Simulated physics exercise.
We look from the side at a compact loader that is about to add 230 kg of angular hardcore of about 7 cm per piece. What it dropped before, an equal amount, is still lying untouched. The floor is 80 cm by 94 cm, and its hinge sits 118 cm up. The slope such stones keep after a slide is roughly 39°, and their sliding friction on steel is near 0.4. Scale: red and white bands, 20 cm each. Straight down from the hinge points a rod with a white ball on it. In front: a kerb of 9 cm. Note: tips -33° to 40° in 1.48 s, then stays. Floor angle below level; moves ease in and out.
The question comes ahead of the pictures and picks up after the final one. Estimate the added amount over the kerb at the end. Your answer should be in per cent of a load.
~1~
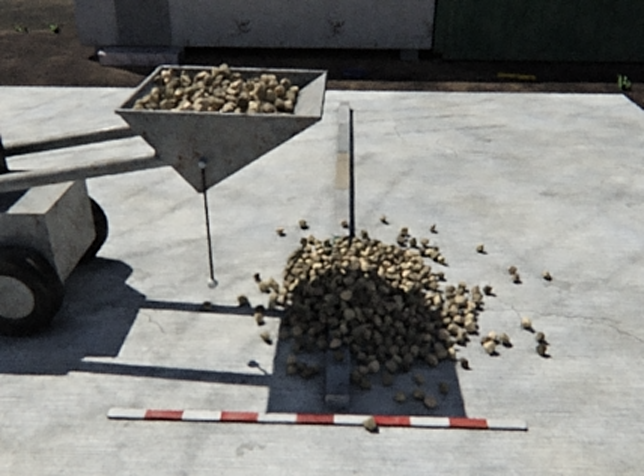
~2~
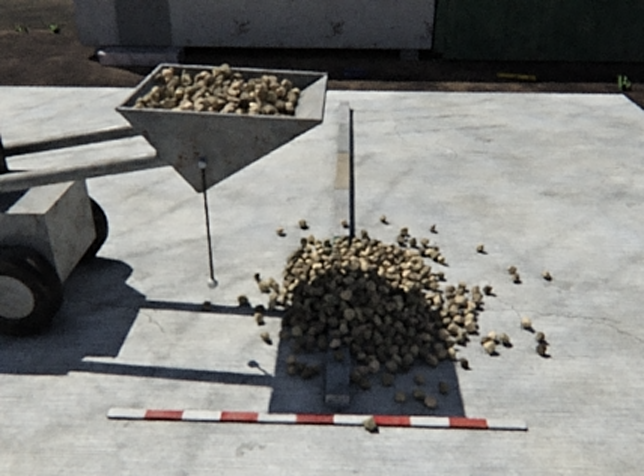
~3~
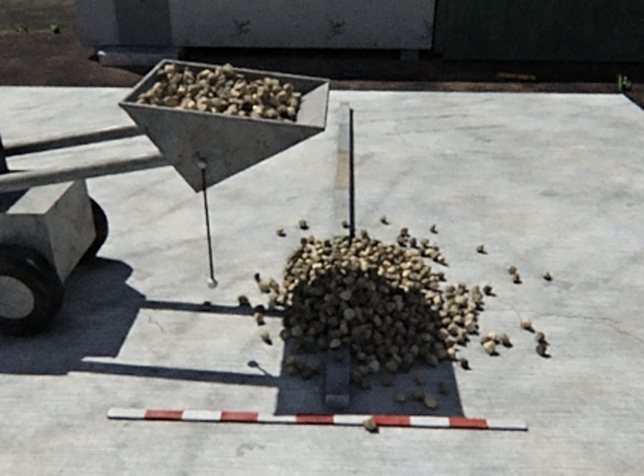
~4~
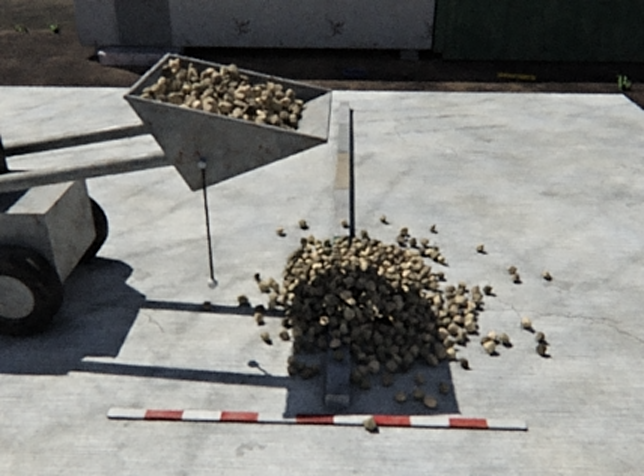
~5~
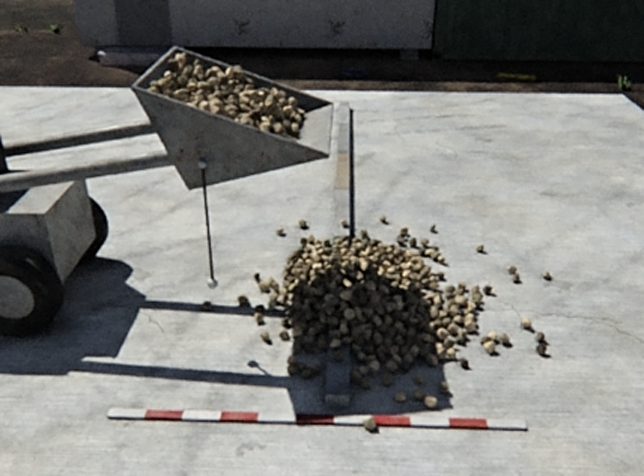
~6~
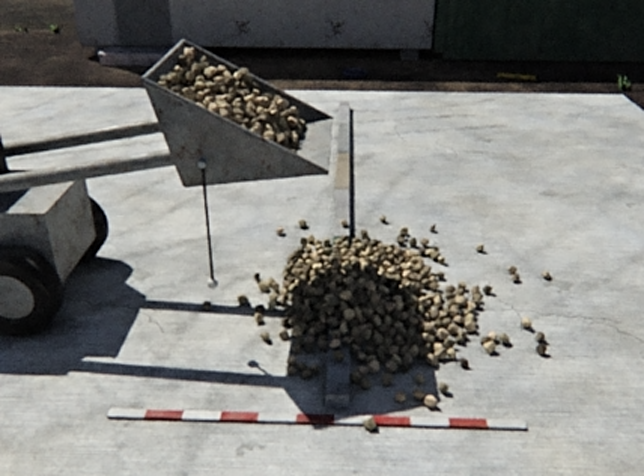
Roughly 46 per cent of a load.
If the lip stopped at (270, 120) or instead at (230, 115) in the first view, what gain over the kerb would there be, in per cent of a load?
Around 5 and 0 percent respectively.
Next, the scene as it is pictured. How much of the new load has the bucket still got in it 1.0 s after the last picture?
Roughly 50 per cent remains inside.
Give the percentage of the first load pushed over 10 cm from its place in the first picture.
I'd put it at about 5 per cent.
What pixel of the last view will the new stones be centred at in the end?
I'd say close to (343, 281).
Then, 0.5 s after the last picture the floor is at 29°; in per cent of one load, 100 in the bucket, 33 on this side of the kerb, 67 over the kerb; the foremost stones are at (518, 293).
Then, 1.0 s after the last picture the floor is at 40°; in per cent of one load, 52 in the bucket, 79 on this side of the kerb, 69 over the kerb; the foremost stones are at (518, 293).
Then, 1.3 s after the last picture the floor is at 40°; in per cent of one load, 8 in the bucket, 96 on this side of the kerb, 97 over the kerb; the foremost stones are at (518, 293).
Then, 3.8 s after the last picture the floor is at 40°; in per cent of one load, 0 in the bucket, 86 on this side of the kerb, 114 over the kerb; the foremost stones are at (521, 301). Net gain over the kerb, 46.
